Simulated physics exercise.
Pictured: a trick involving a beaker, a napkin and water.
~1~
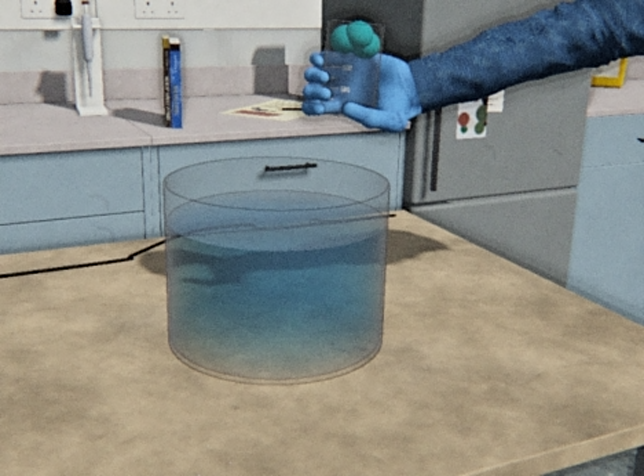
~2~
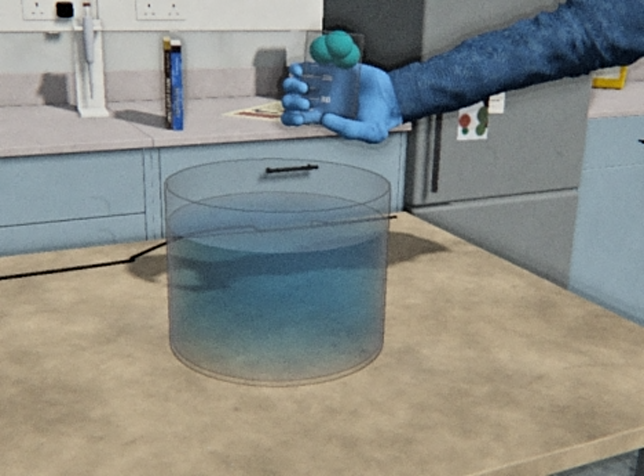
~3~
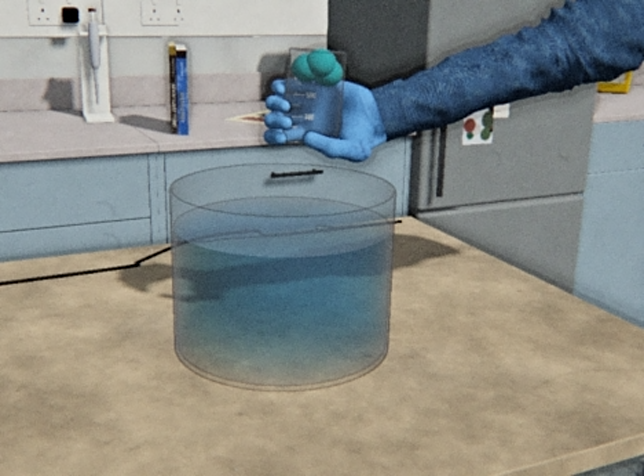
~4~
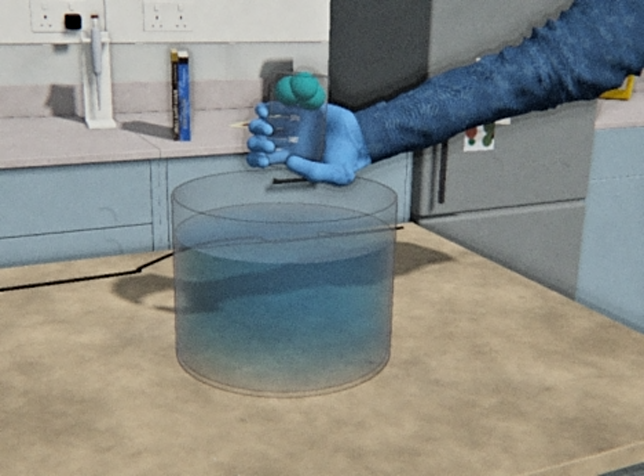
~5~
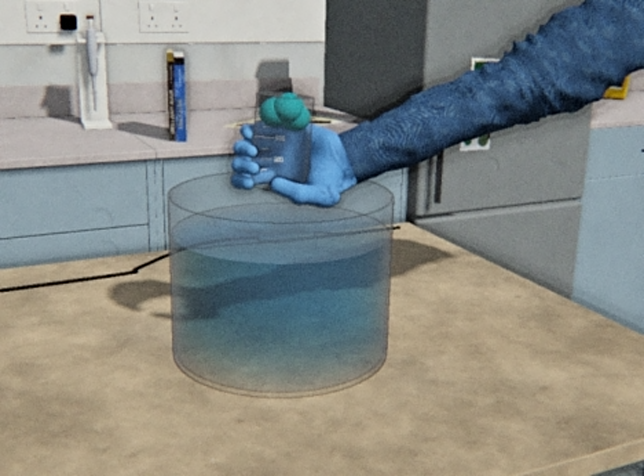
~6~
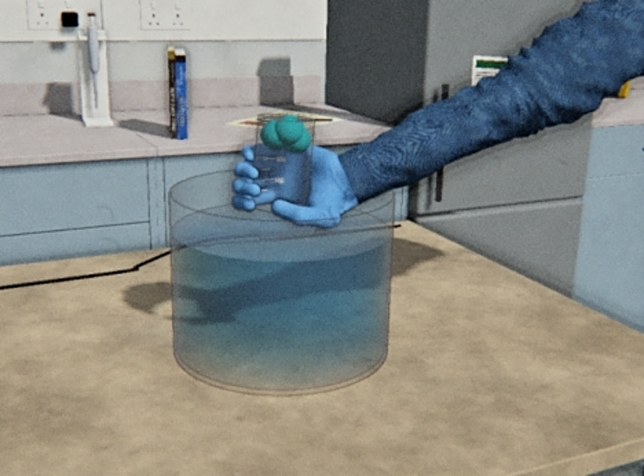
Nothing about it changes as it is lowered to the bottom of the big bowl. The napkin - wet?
No, it is shielded.
Soon after, the beaker enters the water.
Later, air is trapped inside and holds the level down.
In the end, the beaker is under, still full of air, and the napkin is dry.
